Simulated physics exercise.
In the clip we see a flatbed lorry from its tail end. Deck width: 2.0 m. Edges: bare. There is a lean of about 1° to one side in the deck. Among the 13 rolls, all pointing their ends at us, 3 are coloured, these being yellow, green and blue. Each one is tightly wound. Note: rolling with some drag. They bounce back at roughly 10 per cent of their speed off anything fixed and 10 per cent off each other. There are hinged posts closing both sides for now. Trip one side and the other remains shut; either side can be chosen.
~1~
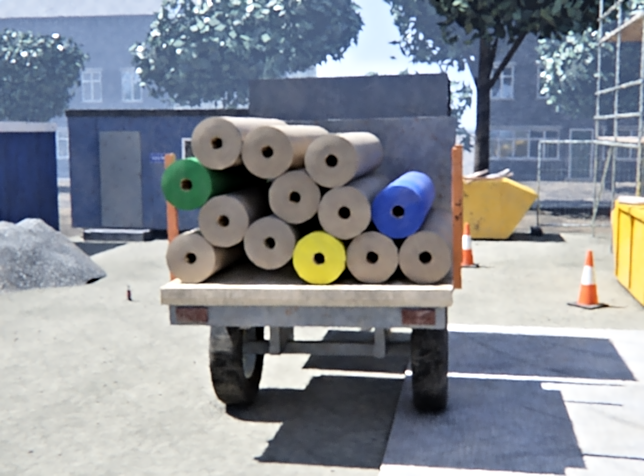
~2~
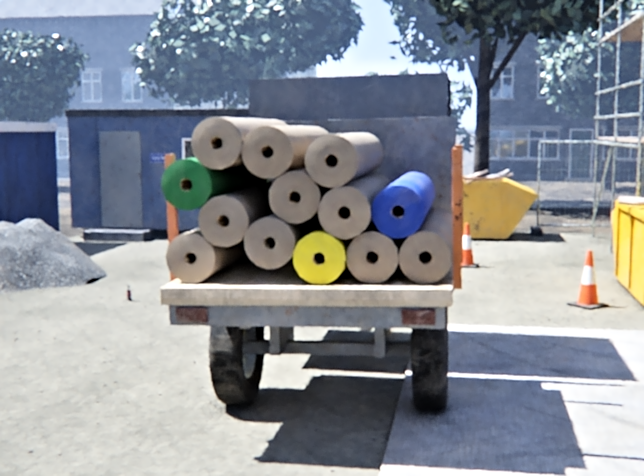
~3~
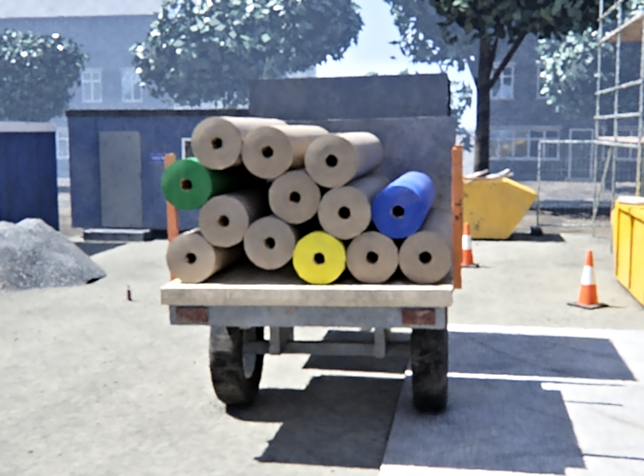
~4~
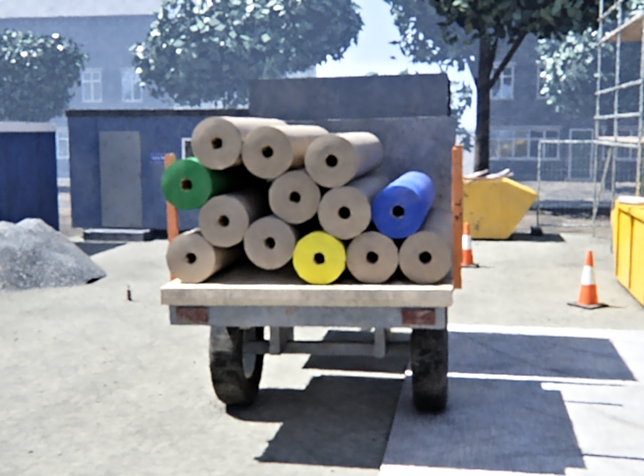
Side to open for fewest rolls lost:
Right.
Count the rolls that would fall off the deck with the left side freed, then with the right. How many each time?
Freeing the left gives 3, freeing the right gives 0.
Side on the left freed, after 0.7 s, yellow is on the deck, 90 cm from the right edge; green is dropping off the left side; blue is up on others, 35 cm from the right edge; 2 gone from the deck.
Side on the left freed, at the end, yellow is on the deck, 90 cm from the right edge; green is on the ground to the left; blue is up on others, 35 cm from the right edge; 3 gone from the deck.
Side on the right freed, after 0.7 s, yellow is on the deck, 90 cm from the right edge; green is up on others, 20 cm from the left edge; blue is up on others, 35 cm from the right edge; 0 gone from the deck.
Side on the right freed, at the end, yellow is on the deck, 90 cm from the right edge; green is up on others, 20 cm from the left edge; blue is up on others, 35 cm from the right edge; 0 gone from the deck.
